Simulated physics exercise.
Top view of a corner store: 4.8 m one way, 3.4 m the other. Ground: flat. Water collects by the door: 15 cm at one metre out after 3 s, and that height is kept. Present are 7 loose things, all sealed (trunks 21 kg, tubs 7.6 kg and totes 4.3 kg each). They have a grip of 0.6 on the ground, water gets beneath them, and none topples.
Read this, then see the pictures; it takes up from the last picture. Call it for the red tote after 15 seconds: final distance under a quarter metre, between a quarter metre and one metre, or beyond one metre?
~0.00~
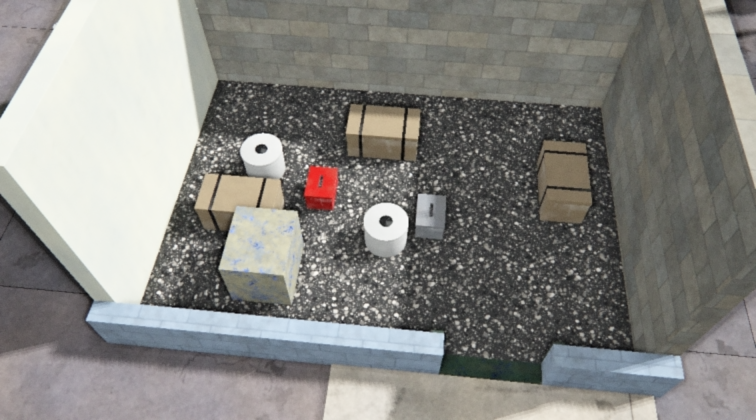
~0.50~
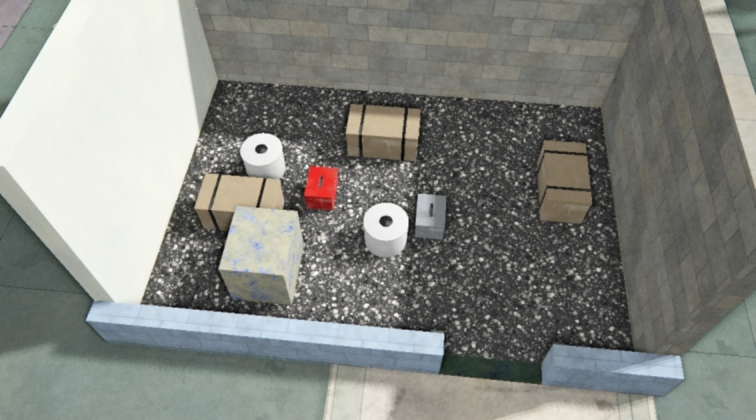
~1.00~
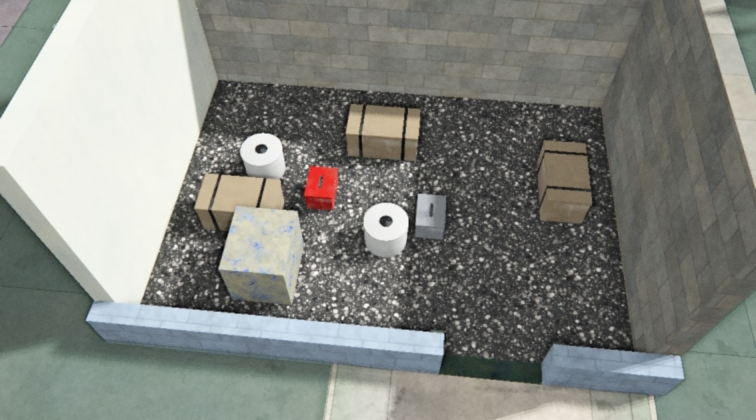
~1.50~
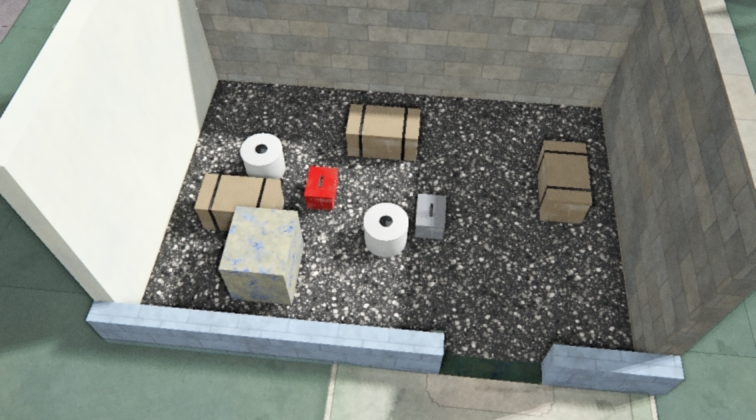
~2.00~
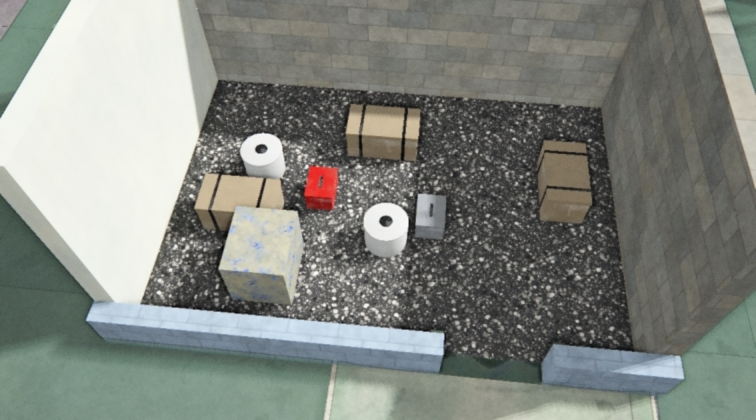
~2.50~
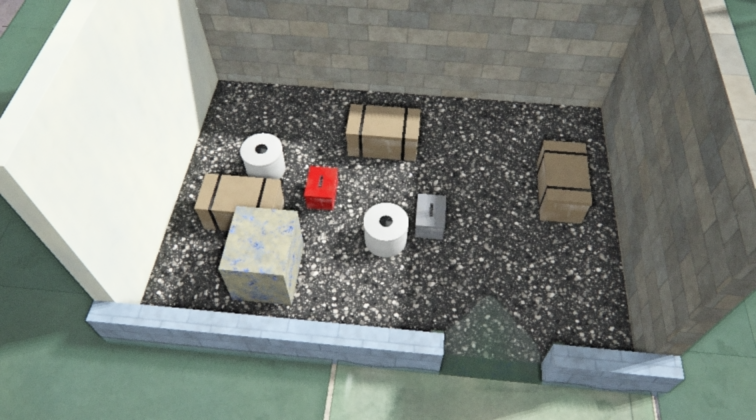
Between a quarter metre and one metre.
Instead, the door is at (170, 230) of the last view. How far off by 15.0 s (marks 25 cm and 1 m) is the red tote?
By then the red tote has been carried a long way.
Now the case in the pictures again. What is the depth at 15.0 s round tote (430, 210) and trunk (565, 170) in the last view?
I'd estimate 4 cm for the first and 8 cm for the second.
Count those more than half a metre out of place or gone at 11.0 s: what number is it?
1 in all.
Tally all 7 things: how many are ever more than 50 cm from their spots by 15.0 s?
That adds up to 3.
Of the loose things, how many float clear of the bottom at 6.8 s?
0.
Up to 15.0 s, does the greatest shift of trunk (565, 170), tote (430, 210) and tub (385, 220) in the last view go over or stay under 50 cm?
Above, above, below.
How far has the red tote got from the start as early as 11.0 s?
About 0 cm by then.
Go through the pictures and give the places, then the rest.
In the first picture, the red tote at (321, 182) rests on the ground; water covers 0.0 m2; 0 of 7 have shifted.
In the second picture, the red tote at (321, 182), on the bottom; 0.0 m2 under water; 0 of 7 have shifted.
In the third picture, the red tote at (321, 182), on the bottom; 0.0 m2 under water; 0 of 7 have shifted.
In the fourth picture, the red tote at (321, 182) rests on the ground; water covers 0.0 m2; 0 of 7 have shifted.
In the fifth picture, the red tote at (321, 182), on the bottom; 0.0 m2 under water; 0 of 7 have shifted.
In the sixth picture, the red tote at (321, 182), on the bottom; 0.4 m2 under water; 0 of 7 have shifted.
After 3.5 s the red tote is near (321, 182), 0.0 m from its start, aground; 0 afloat.
After 6.8 s the red tote is near (321, 182), 0.0 m from its start, aground; 0 afloat.
After 11.0 s the red tote is near (321, 182), 0.0 m from its start, aground; 2 afloat.
After 15.0 s the red tote is near (297, 214), 0.5 m from its start, afloat; 6 afloat.
